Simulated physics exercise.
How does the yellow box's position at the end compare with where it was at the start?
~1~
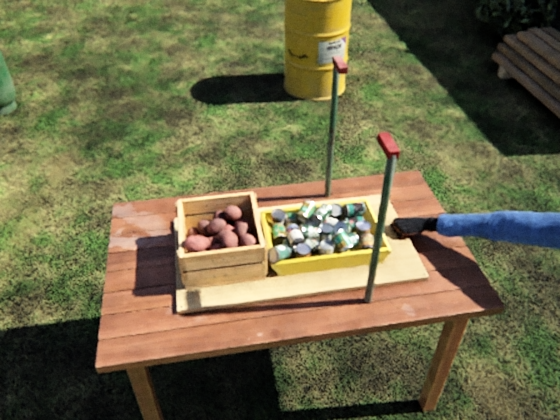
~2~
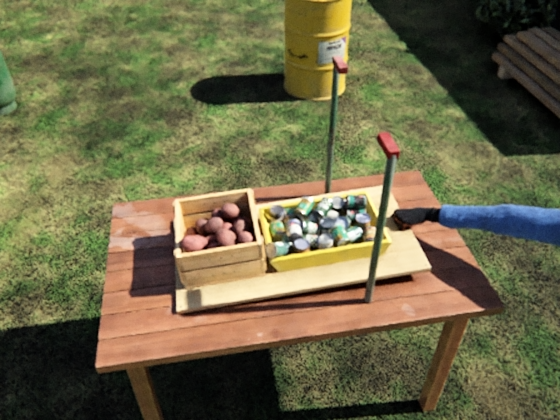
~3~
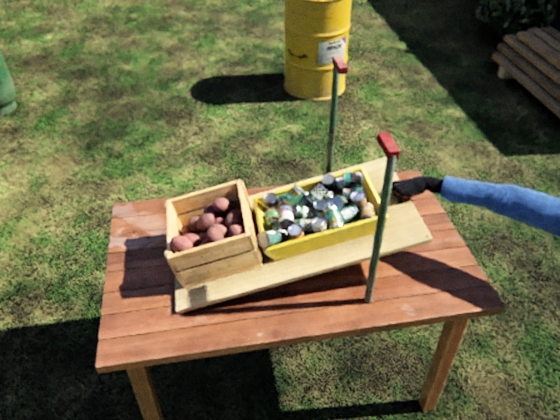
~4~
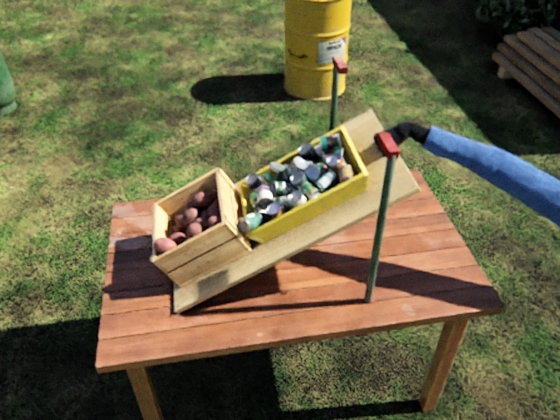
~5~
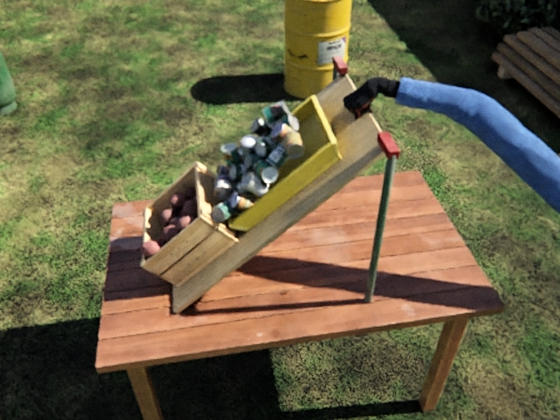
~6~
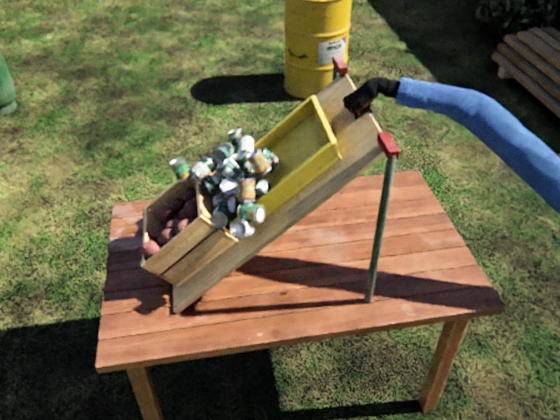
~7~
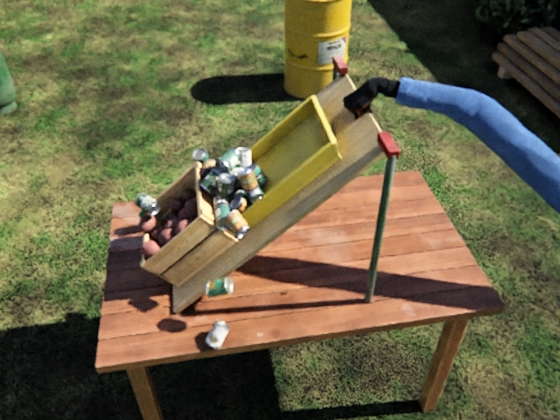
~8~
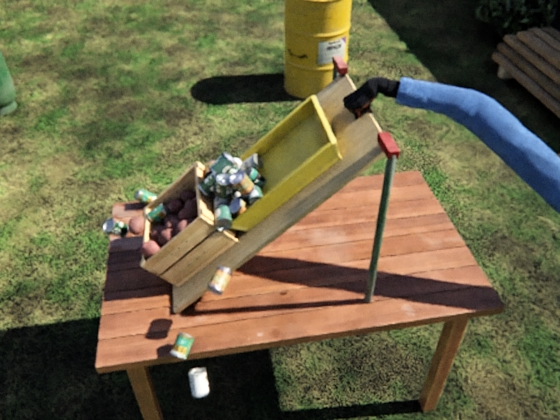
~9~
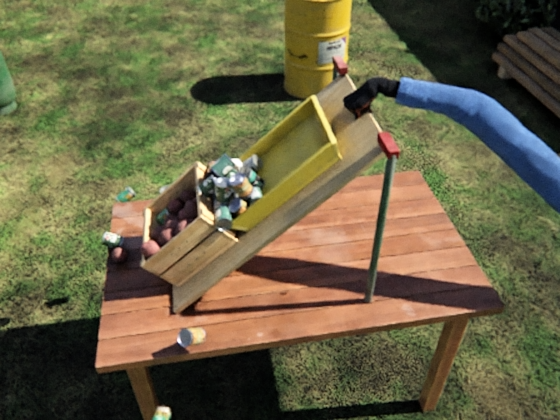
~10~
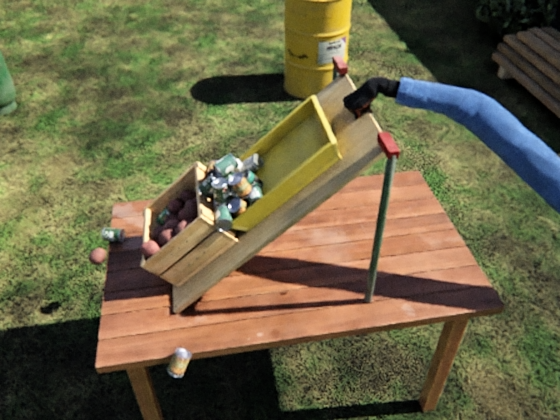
It starts level, low over the table beside the wooden box. By the end it is higher and a little further left, tilted steeply on the raised board.
